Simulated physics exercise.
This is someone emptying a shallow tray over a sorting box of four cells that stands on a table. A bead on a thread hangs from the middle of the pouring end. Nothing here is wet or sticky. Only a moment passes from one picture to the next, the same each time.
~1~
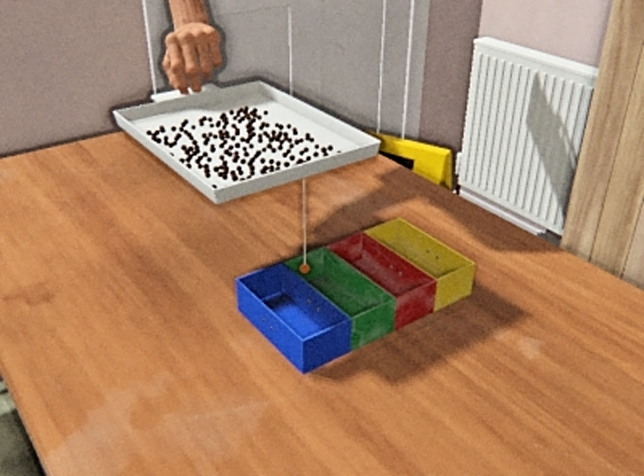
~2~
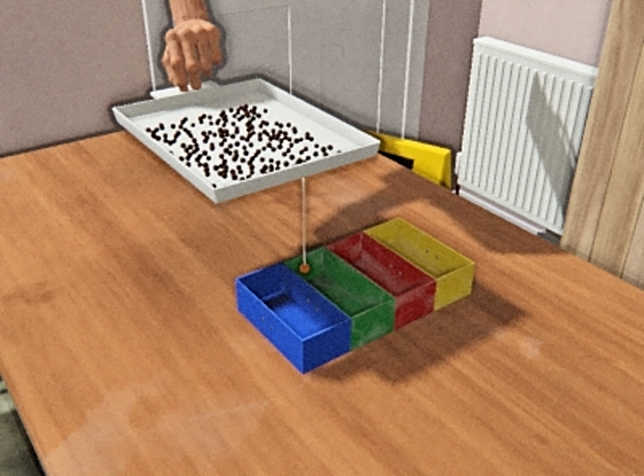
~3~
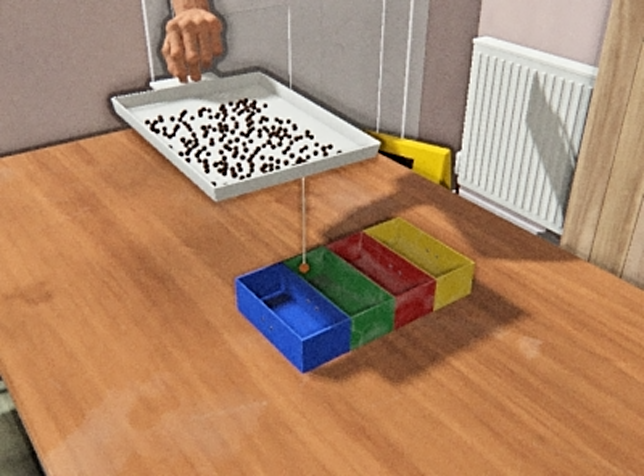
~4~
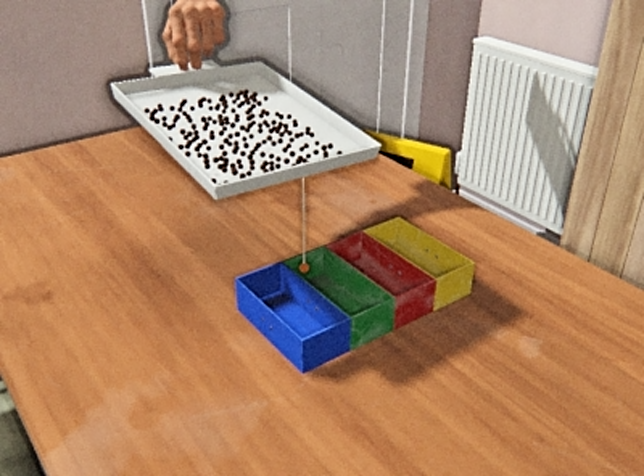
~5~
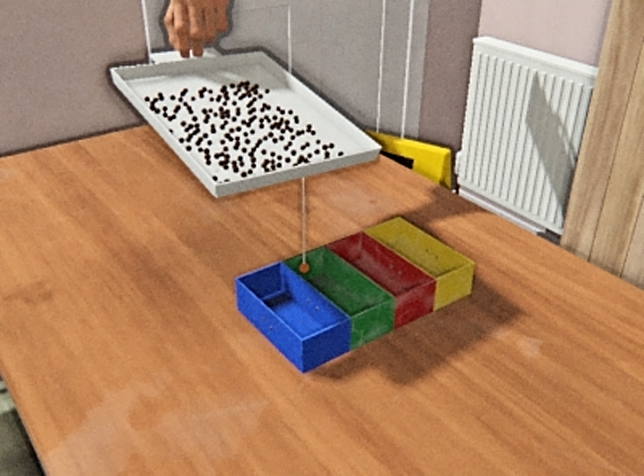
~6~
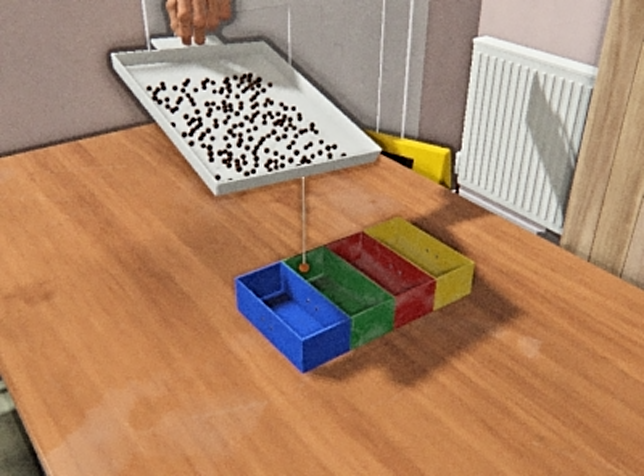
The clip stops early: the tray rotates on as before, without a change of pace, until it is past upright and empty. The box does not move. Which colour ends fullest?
Most goes to the red cell.
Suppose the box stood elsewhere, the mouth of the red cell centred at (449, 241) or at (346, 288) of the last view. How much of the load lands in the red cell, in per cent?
About 0 and 40 per cent.
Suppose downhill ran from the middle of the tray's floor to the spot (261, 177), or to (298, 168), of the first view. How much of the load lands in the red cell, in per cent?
The first gives 0 %, the second 20 %.
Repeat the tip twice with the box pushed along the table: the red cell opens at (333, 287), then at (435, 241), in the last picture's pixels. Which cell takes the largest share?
The first try: The cell in yellow. The second: That blue cell.
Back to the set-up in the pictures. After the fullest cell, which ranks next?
The runner-up: The cell in green.
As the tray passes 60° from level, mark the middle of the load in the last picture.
At about (324, 160).
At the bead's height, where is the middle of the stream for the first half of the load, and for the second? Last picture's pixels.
Early half (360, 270), late half (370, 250).
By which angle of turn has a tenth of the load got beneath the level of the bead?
At about 100°.
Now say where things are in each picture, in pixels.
Corners of the pouring end at (216, 188) and (377, 141), level; middle of the load at (238, 145), allspice berries; bead on its thread at (305, 268); blue cell at (327, 343); green cell at (373, 322); red cell at (415, 302); yellow cell at (454, 284), in the first picture.
Corners of the pouring end at (215, 187) and (377, 141), level; middle of the load at (237, 144), in the second picture.
Corners of the pouring end at (216, 186) and (377, 142), tipped barely, lowest at the right corner; middle of the load at (237, 140), in the third picture.
Corners of the pouring end at (217, 184) and (377, 144), tipped a little, lowest at the right corner; middle of the load at (237, 134), in the fourth picture.
Corners of the pouring end at (218, 183) and (378, 147), tipped a little, lowest at the right corner; middle of the load at (238, 129), in the fifth picture.
Corners of the pouring end at (219, 181) and (378, 149), tipped clearly, lowest at the right corner; middle of the load at (241, 125); blue cell at (326, 342); green cell at (372, 321); red cell at (415, 301); yellow cell at (454, 283), in the sixth picture.
Soon, tray tipped steeply; nearly all on the tray; a stray few in the red cell; a stray few in the yellow cell; a stray few falling or outside the box.
A while on, tray tipped right over; most on the tray; a small part in the red cell; a stray few in the green cell; a stray few in the yellow cell; about a quarter falling or outside the box.
Towards the end, tray tipped past a quarter turn; about half in the red cell; about a third in the green cell; a small part in the blue cell; a stray few in the yellow cell; a stray few falling or outside the box.
Finally, tray tipped past a quarter turn; about half in the red cell; about a third in the green cell; a small part in the blue cell; a stray few in the yellow cell; a stray few outside the box.
